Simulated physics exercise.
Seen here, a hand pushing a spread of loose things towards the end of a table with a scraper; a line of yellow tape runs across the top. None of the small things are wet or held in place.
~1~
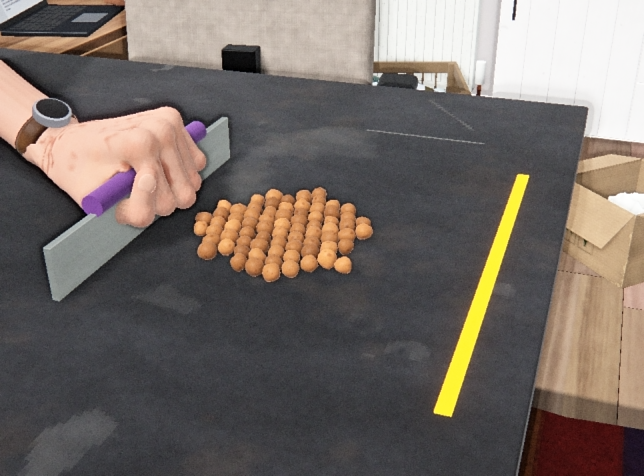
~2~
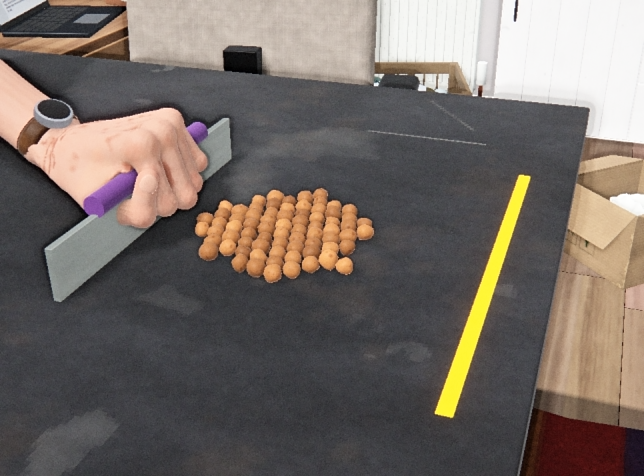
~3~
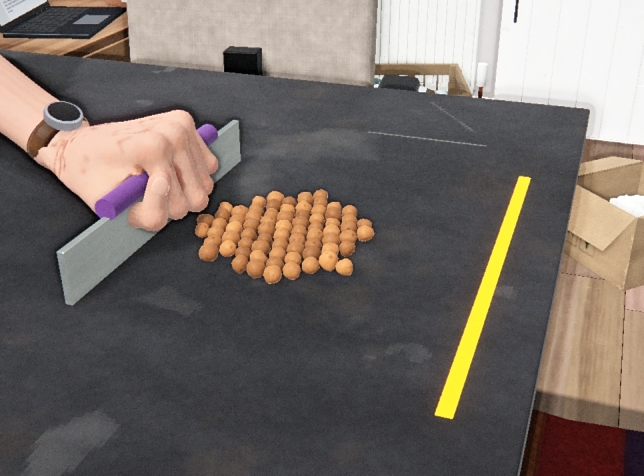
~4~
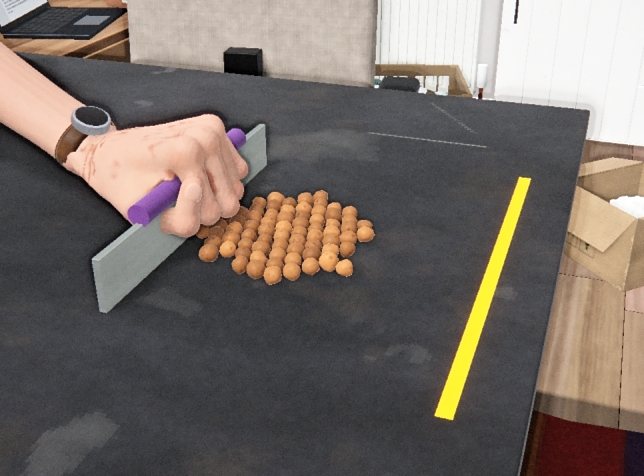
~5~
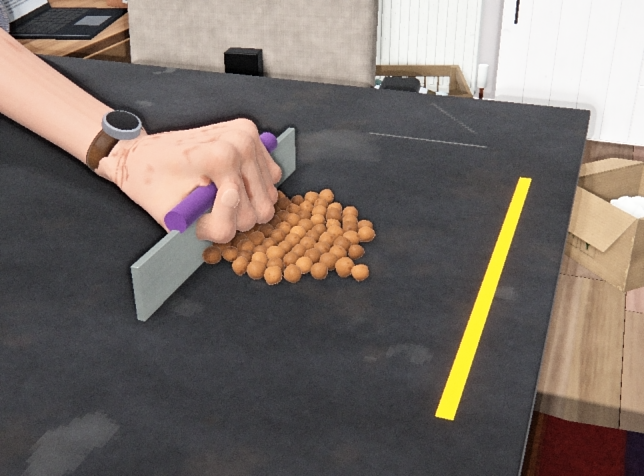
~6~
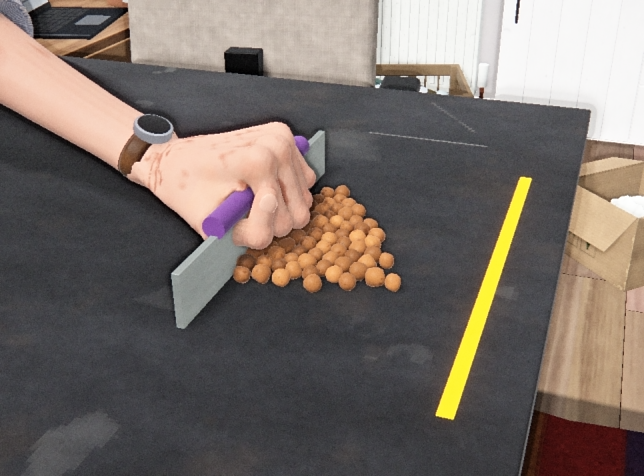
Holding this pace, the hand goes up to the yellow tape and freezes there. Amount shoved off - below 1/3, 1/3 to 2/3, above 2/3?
I predict a drop of one third to two thirds.
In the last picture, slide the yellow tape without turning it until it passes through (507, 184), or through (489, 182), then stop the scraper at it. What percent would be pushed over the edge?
You'd see some 30 in a hundred first, and then 20 in a hundred.
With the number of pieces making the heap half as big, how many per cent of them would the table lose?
I'd say close to 30 %.
Just after the last frame, scraper still moving, near (384, 207); heap all on the table, its front near (490, 294).
A moment on, scraper stopped at the yellow tape; heap roughly a third over the edge.
Further on, scraper stopped at the yellow tape; heap roughly half over the edge.
When it is over, scraper stopped at the yellow tape; heap roughly half over the edge.
